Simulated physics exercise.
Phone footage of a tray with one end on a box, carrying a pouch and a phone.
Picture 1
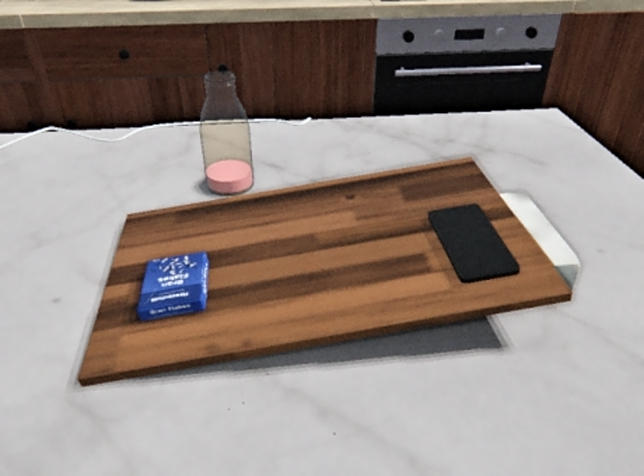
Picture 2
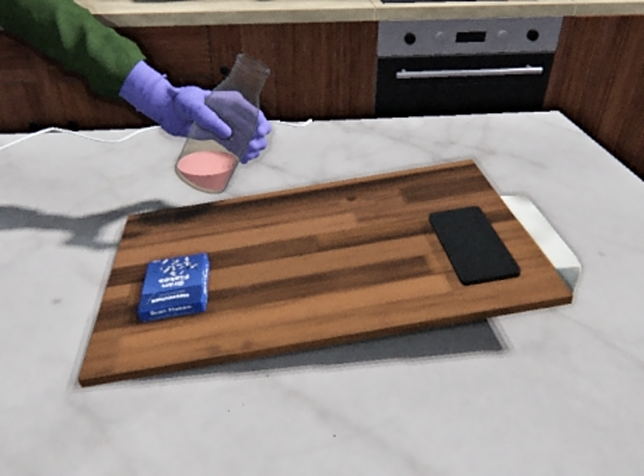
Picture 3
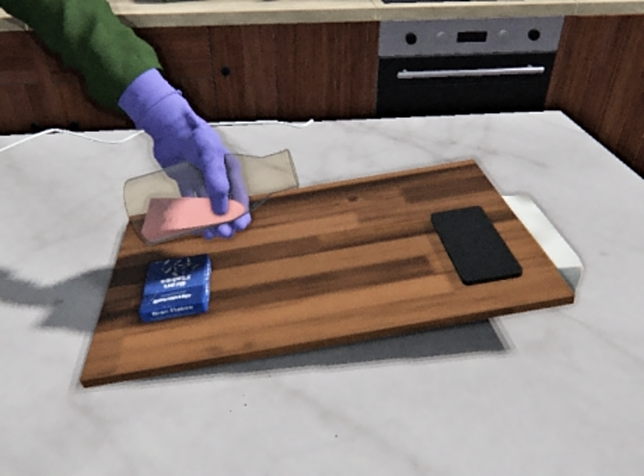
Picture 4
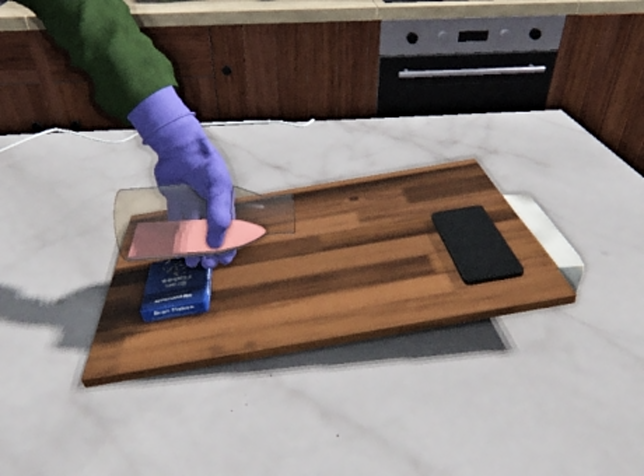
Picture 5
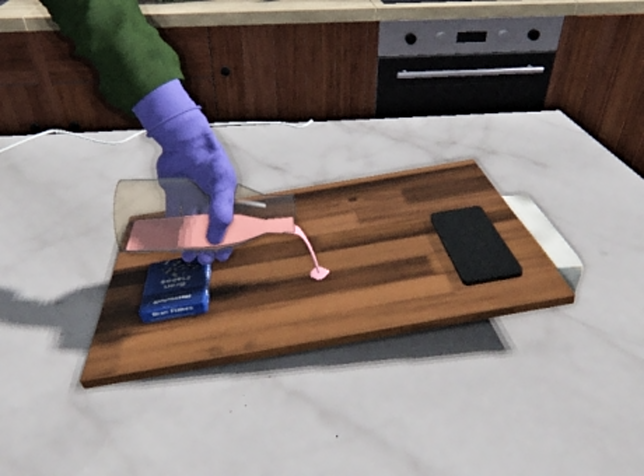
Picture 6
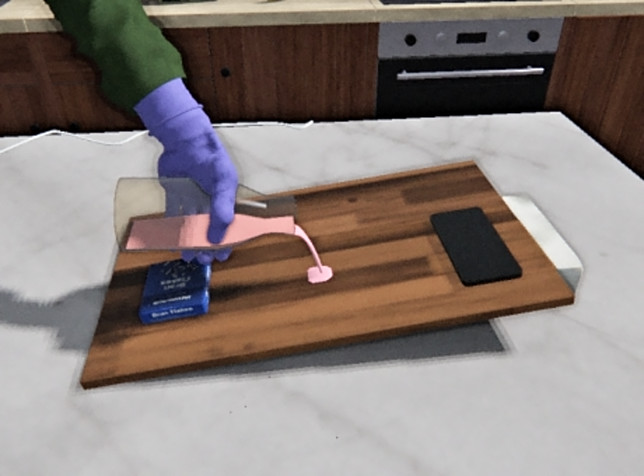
In a kitchen with dark wood cabinets and an oven behind, a white marbled counter is seen from slightly above by a still camera. A wooden tray slopes down to the left, holding a blue pouch at left and a black phone at right, with a clear bottle of pink liquid behind. A purple-gloved hand lifts the bottle, tilts it sideways over the tray and pours a thin pink stream onto the wood.
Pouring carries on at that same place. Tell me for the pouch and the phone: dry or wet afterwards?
On the left the pouch: Wet, on the right the phone: Dry.
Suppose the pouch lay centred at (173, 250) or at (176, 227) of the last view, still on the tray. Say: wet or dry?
Try one: Contact. Try two: No contact.
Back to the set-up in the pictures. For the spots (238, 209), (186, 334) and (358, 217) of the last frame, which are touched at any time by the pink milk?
Spot one - never touched; spot two - touched at some point; spot three - never touched.
A moment on, it runs down to the left; the pouch is untouched; the phone is untouched.
Further on, it runs down to the left and off the end; the pouch is reached; the phone is untouched.
When it is over, it runs down to the left and off the end; the pouch is reached; the phone is untouched.
